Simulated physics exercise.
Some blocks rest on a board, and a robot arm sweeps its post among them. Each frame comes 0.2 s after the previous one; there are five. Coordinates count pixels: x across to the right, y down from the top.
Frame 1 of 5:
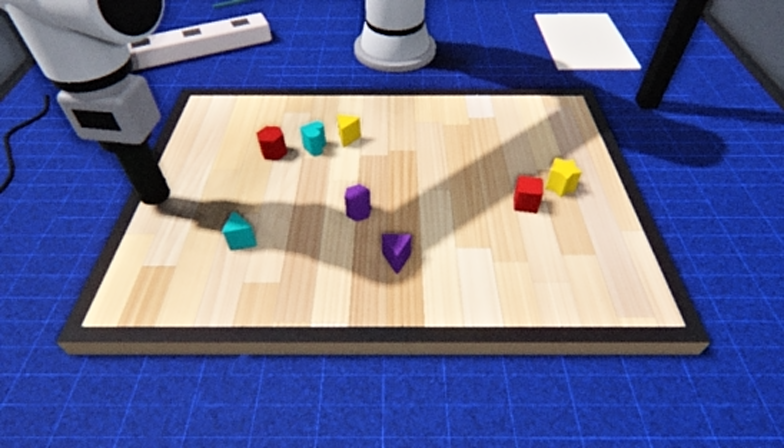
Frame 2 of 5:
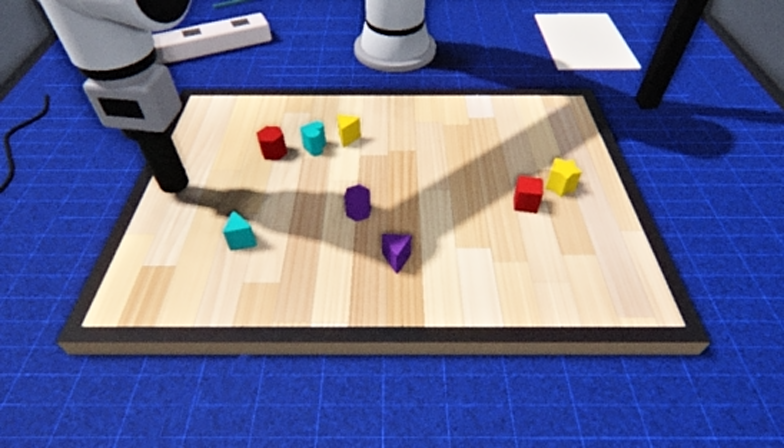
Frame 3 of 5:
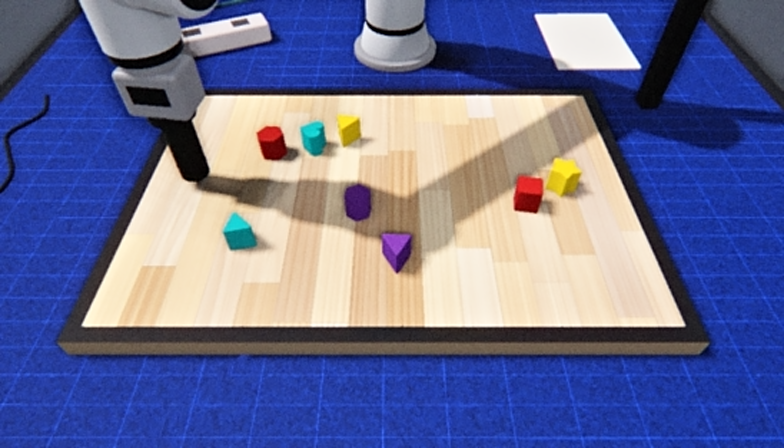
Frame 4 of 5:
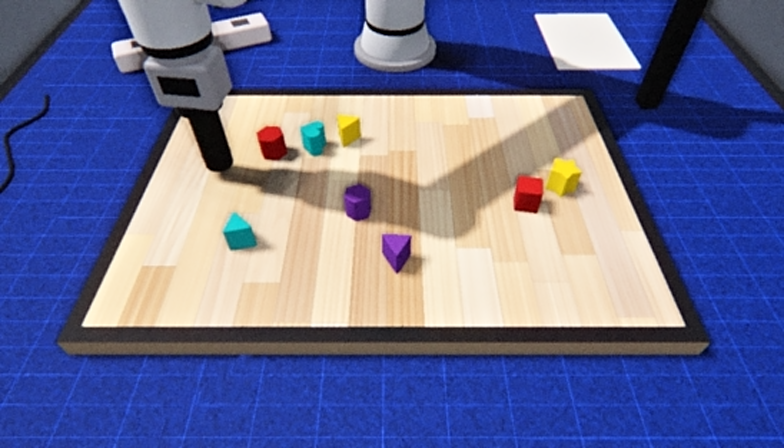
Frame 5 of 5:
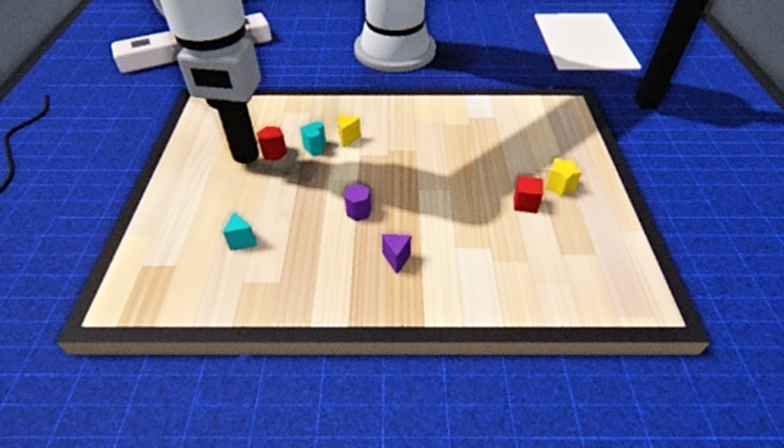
On a wooden board, a robot arm moves its black post rightward near still, colourful blocks.
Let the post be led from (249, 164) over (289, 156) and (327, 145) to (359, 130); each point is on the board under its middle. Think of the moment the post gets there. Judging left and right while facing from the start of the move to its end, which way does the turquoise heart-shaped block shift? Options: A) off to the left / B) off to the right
A: Off to the left.
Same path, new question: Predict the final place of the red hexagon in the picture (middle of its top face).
When the path ends, it will be at (300, 117).
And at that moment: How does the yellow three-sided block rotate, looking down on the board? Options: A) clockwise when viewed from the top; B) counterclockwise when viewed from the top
My answer is option A.
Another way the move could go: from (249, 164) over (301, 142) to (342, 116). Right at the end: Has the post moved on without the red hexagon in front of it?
I'd say no.
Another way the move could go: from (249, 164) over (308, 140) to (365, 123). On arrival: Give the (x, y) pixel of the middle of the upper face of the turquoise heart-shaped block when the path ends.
About (335, 127).
What follows on the original path. One third of the way, post at (288, 147); red hexagon at (295, 120), turned 60° anticlockwise; turquoise heart-shaped block at (317, 126), turned 35° clockwise.
Two thirds of the way, post at (326, 137); red hexagon at (300, 117), turned 90° anticlockwise; turquoise heart-shaped block at (340, 114); yellow three-sided block at (357, 116), turned 25° clockwise.
At the end, post at (358, 121); red hexagon at (300, 117), turned 90° anticlockwise; turquoise heart-shaped block at (362, 97), turned 60° anticlockwise; yellow three-sided block at (384, 109), turned 70° clockwise.
